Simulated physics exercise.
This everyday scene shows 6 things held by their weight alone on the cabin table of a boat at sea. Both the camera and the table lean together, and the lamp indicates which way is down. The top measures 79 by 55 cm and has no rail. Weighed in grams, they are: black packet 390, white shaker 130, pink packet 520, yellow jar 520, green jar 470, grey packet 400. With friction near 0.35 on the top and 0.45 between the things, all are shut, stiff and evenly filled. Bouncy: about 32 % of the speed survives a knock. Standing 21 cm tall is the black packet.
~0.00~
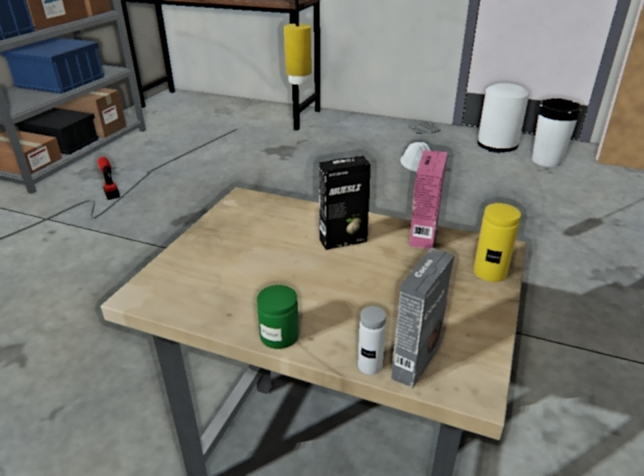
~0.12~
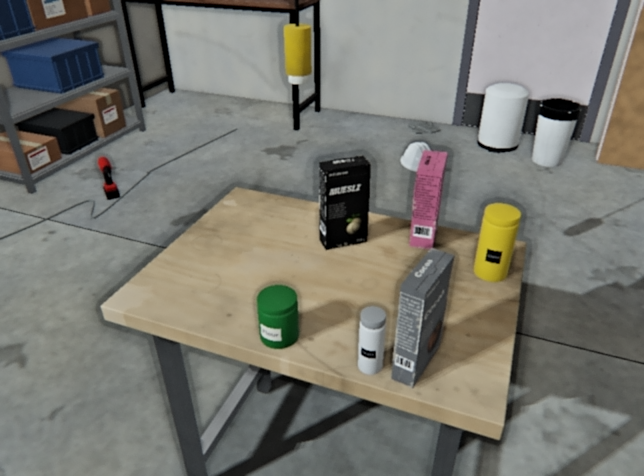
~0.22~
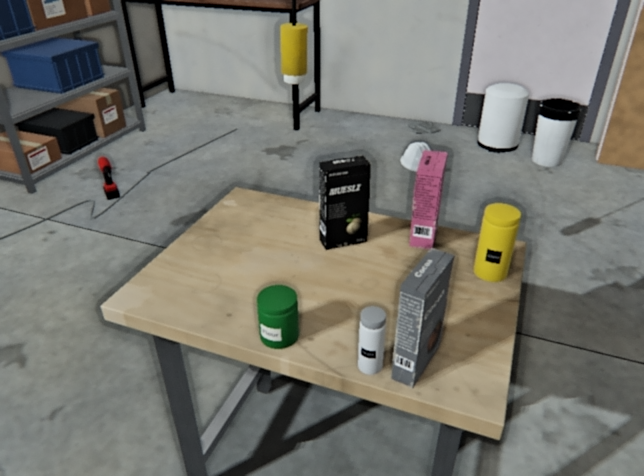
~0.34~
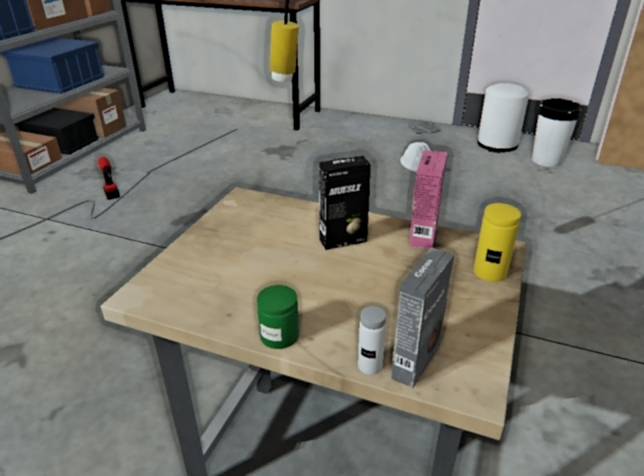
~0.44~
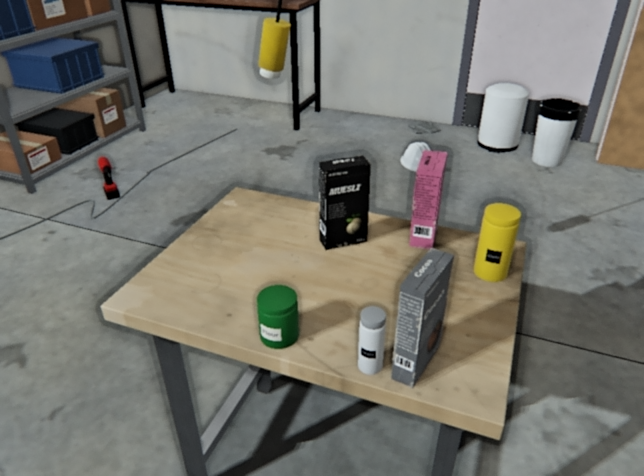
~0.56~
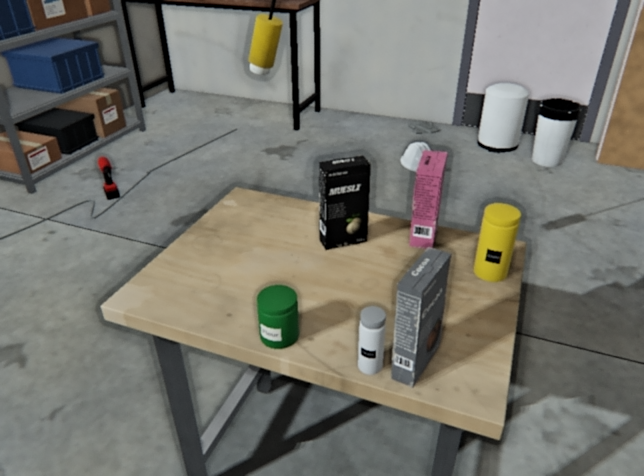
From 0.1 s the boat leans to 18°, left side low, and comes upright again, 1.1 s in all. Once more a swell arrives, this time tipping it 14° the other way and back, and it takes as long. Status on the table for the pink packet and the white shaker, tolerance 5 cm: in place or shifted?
Status: Pink packet shifted; white shaker shifted.
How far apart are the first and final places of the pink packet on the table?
13 cm.
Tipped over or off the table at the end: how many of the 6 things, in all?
That makes 4.
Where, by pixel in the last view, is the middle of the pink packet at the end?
About (386, 214).
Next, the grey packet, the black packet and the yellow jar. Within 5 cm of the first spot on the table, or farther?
Well, the grey packet winds up somewhere else; the black packet winds up somewhere else; and the yellow jar remains where it was.
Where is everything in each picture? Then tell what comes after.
In the first picture, boat level; pink packet (428, 200); white shaker (372, 341).
In the second picture, boat level; green jar (278, 317); grey packet (422, 319).
In the third picture, floor tilted 2°, left side down; black packet (344, 204); yellow jar (496, 243).
In the fourth picture, floor tilted 7°, left side down; green jar (278, 317); grey packet (422, 319).
In the fifth picture, floor tilted 12°, left side down; black packet (344, 204); yellow jar (496, 243).
In the sixth picture, floor tilted 17°, left side down; pink packet (428, 200); white shaker (372, 341).
By 0.86 s, floor tilted 12°, left side down; white shaker rocked 46° off its seat near (345, 333); pink packet rocked 11° off its seat near (420, 198); grey packet rocked 47° off its seat.
By 1.06 s, floor tilted 3°, left side down; white shaker on its side near (318, 341); pink packet rocked 36° off its seat near (400, 197); grey packet on its side.
By 1.56 s, floor tilted 10°, right side down; pink packet on its side near (382, 214); white shaker on its side near (319, 339); grey packet on its side.
By 1.96 s, floor tilted 9°, right side down; pink packet on its side near (385, 214); white shaker on its side near (323, 334); grey packet on its side.
When it is over (2.8 s), lying over on the table, black packet, white shaker, pink packet and grey packet; the other 2 within 5 cm of the start. End places, in pixels of the last picture, pink packet near (386, 214), white shaker near (323, 335).
